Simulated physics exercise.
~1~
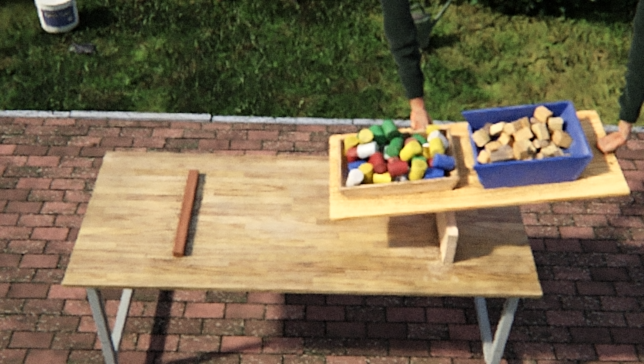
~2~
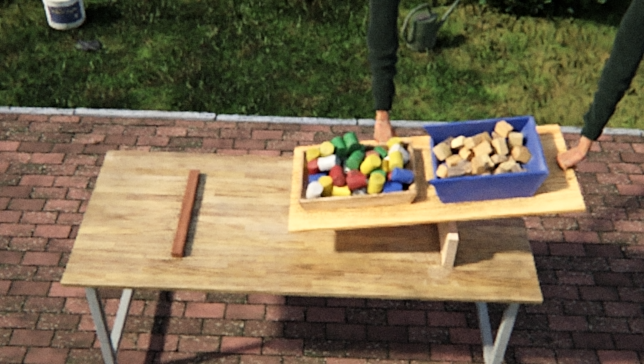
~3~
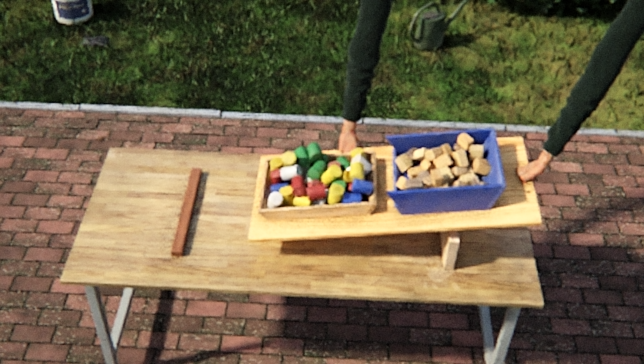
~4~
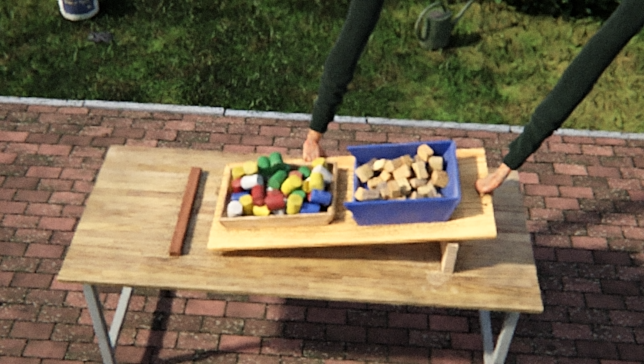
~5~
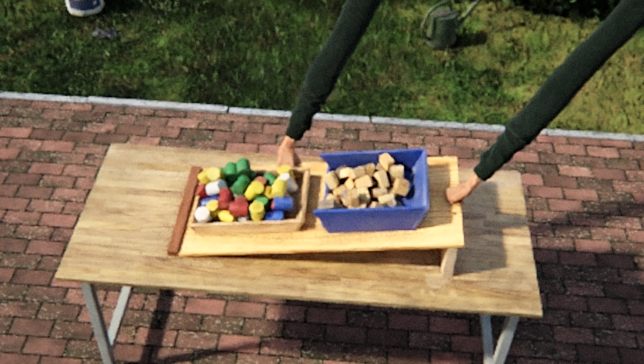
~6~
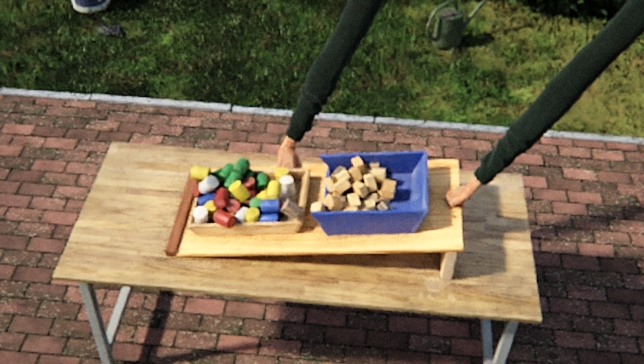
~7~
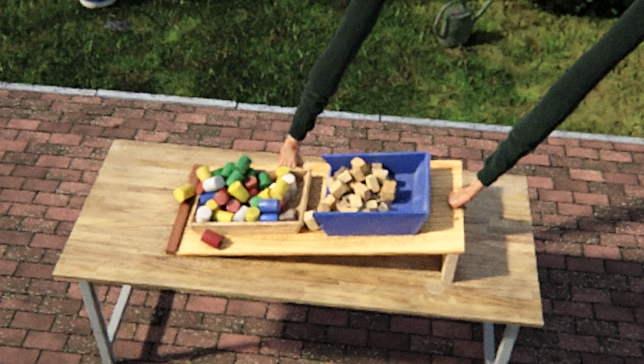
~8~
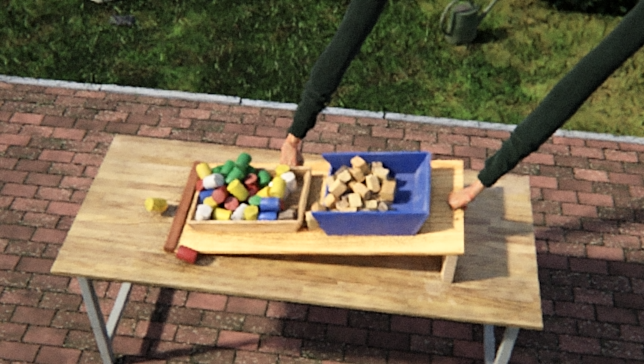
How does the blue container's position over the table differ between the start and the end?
At the start the blue container is over the far right end of the table. By the end it has moved left with the board and sits just right of the table's middle.
